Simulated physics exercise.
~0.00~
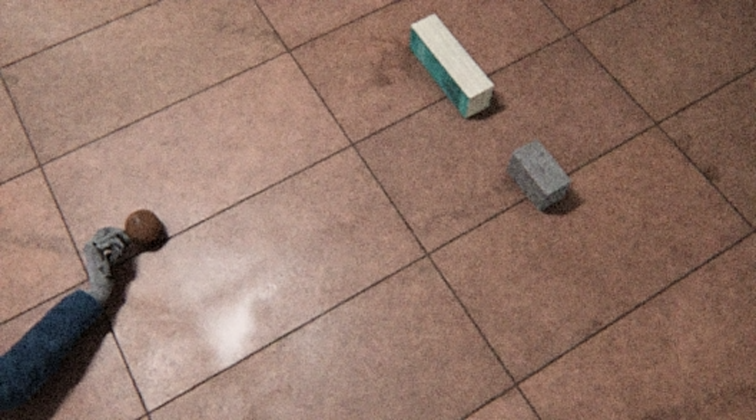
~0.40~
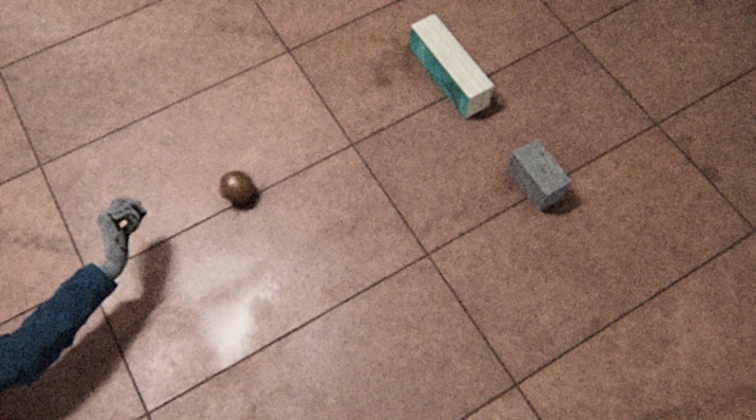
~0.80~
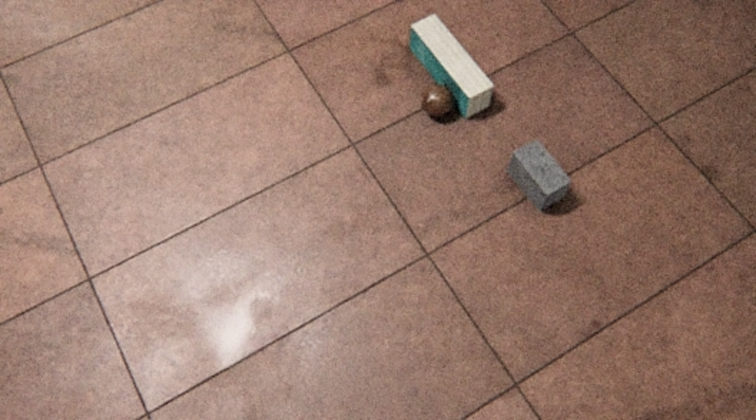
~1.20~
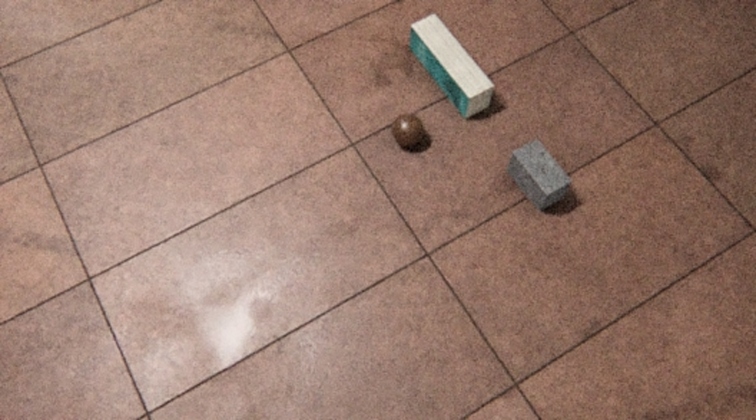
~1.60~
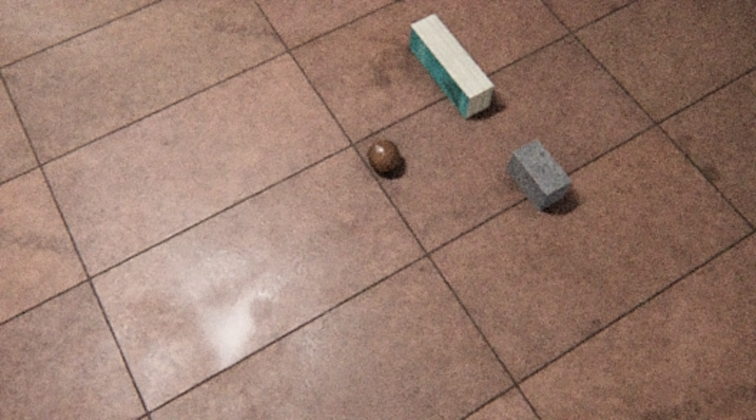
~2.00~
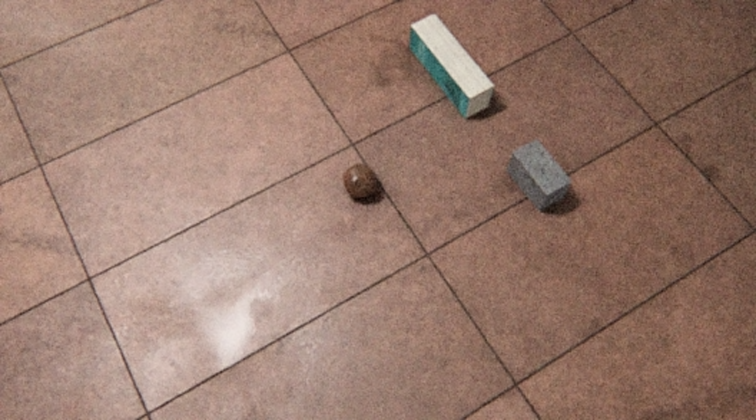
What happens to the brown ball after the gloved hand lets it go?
It rolls right and up to the turquoise block, bounces off it, and heads back down to the left.
On a tiled floor, a gloved hand rolls a brown ball right; it bounces off a turquoise block and rolls back down-left.
